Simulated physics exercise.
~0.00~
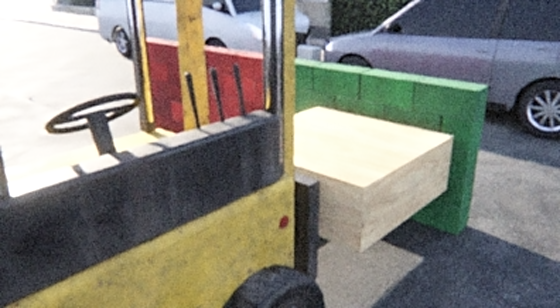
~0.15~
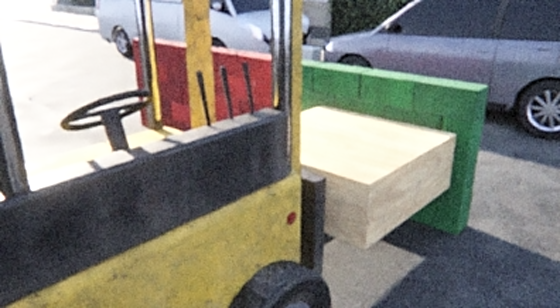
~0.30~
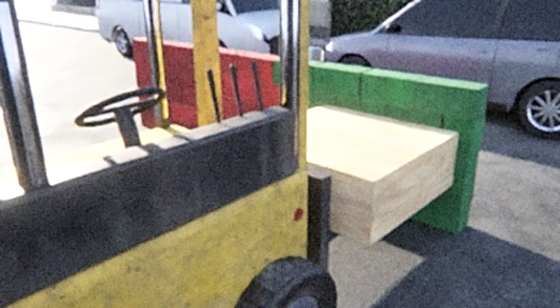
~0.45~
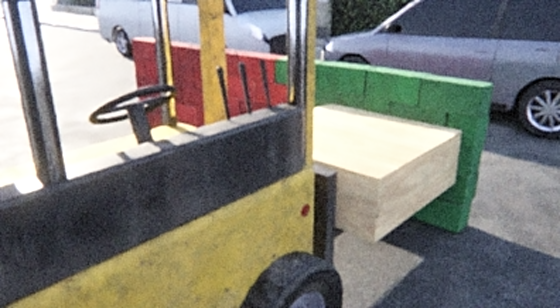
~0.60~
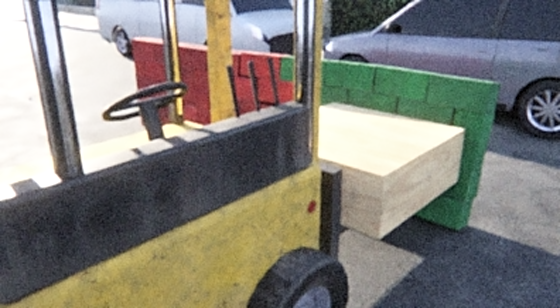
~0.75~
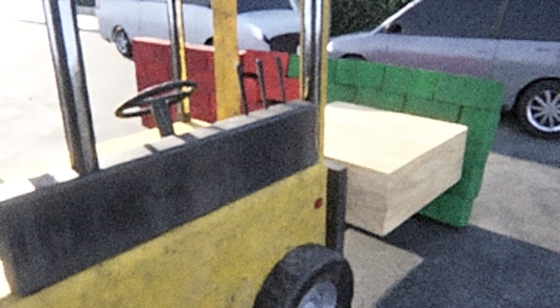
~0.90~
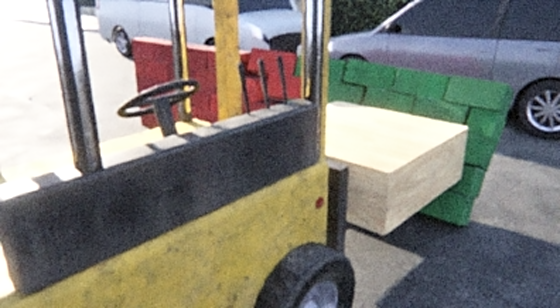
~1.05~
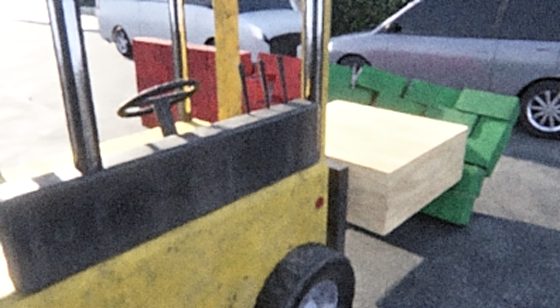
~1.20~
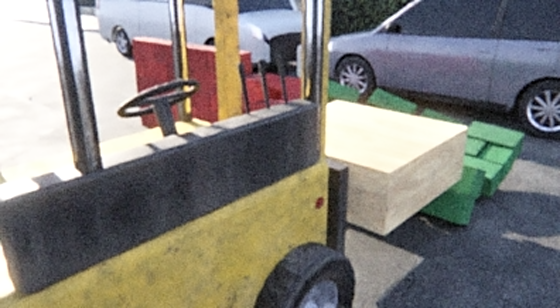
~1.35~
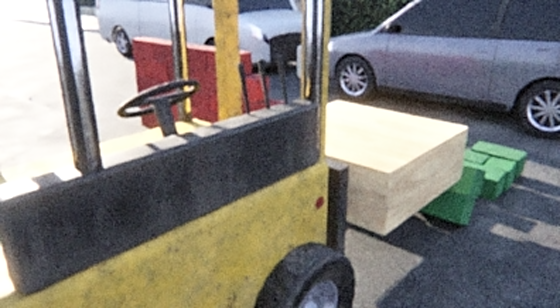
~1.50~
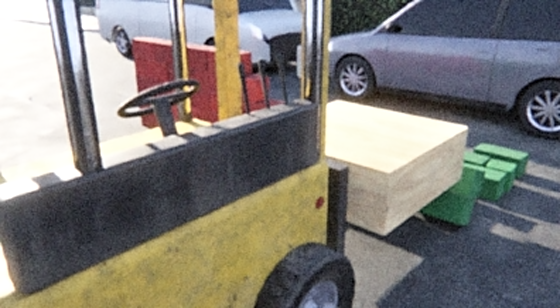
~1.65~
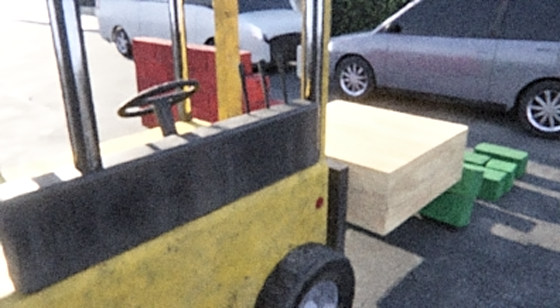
Yellow forklift pushing a pale wooden box into a low green and red block wall, toppling green blocks backward, then stopping.
